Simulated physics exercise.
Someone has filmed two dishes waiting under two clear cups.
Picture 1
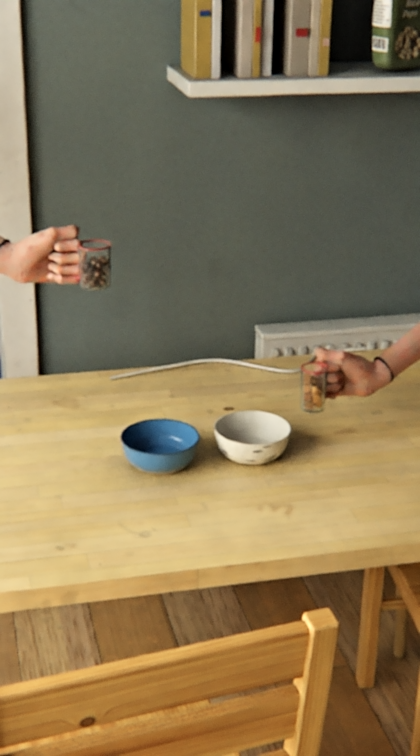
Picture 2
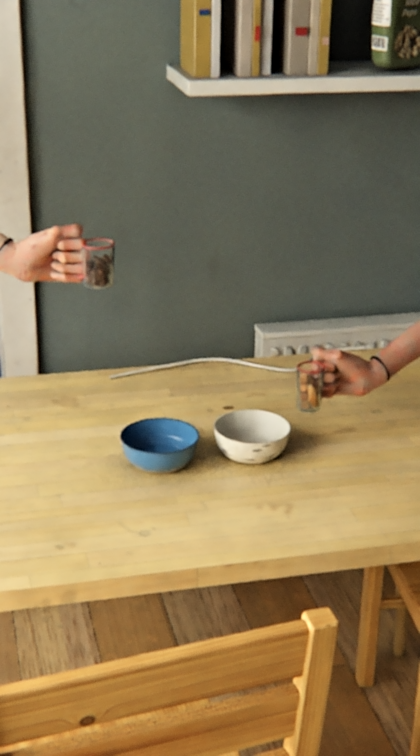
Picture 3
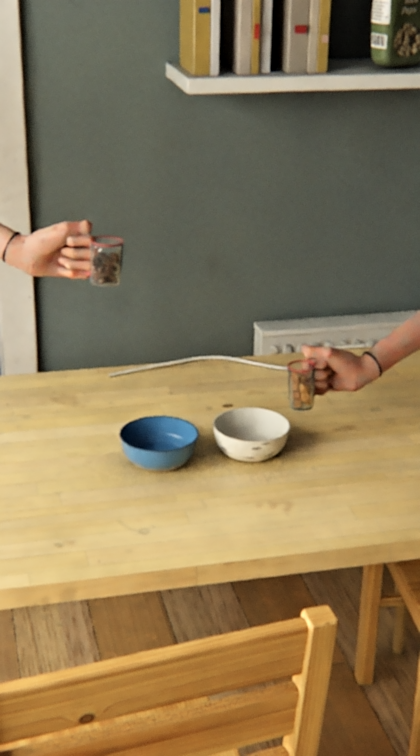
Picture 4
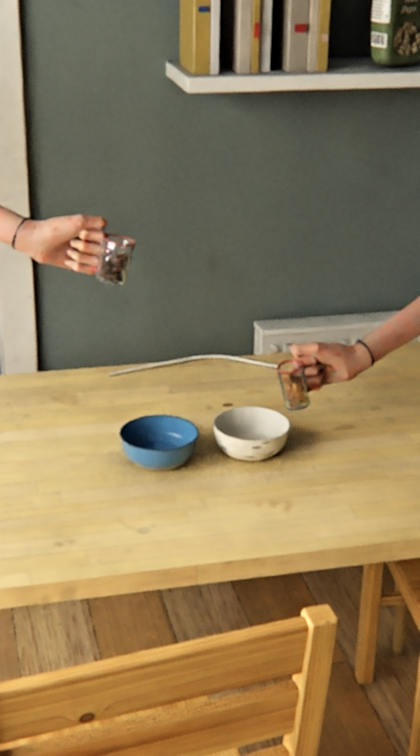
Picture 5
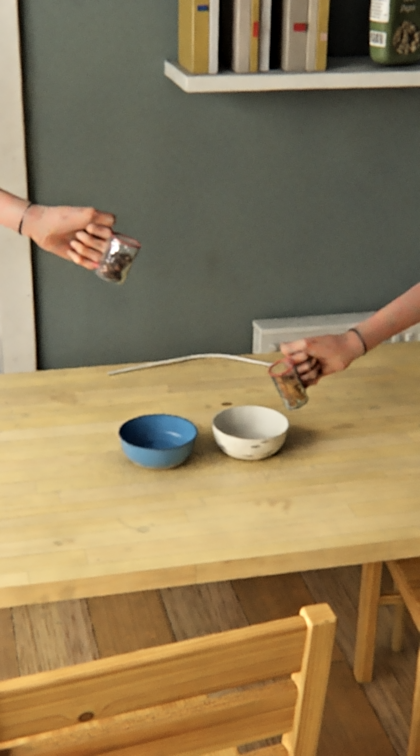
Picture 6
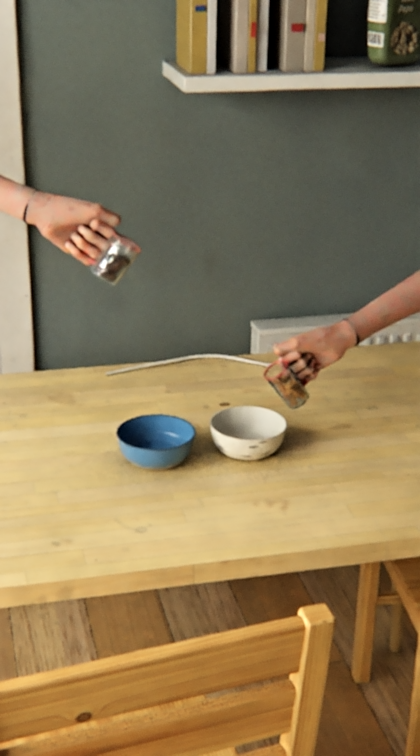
At a wooden table, two hands held small clear cups of brown pieces above a blue bowl and a white one, moved them slightly inward, then gradually tilted both cups toward the bowls.
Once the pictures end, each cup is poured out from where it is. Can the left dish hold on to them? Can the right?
On the left the dish ends with pieces scattered round it, on the right it holds every piece.
Then, 0.53 s after the last picture, left, all still in the cup; right, all still in the cup.
Then, 0.99 s after the last picture, left, most still in the cup, about a quarter in the air; right, all still in the cup.
Then, 1.38 s after the last picture, left, about two thirds in the dish, a small part outside the dish, about a quarter in the air; right, about a quarter still in the cup, most in the dish, a small part in the air.
By the end, left, most in the dish, about a quarter outside the dish; right, all in the dish, none outside the dish.
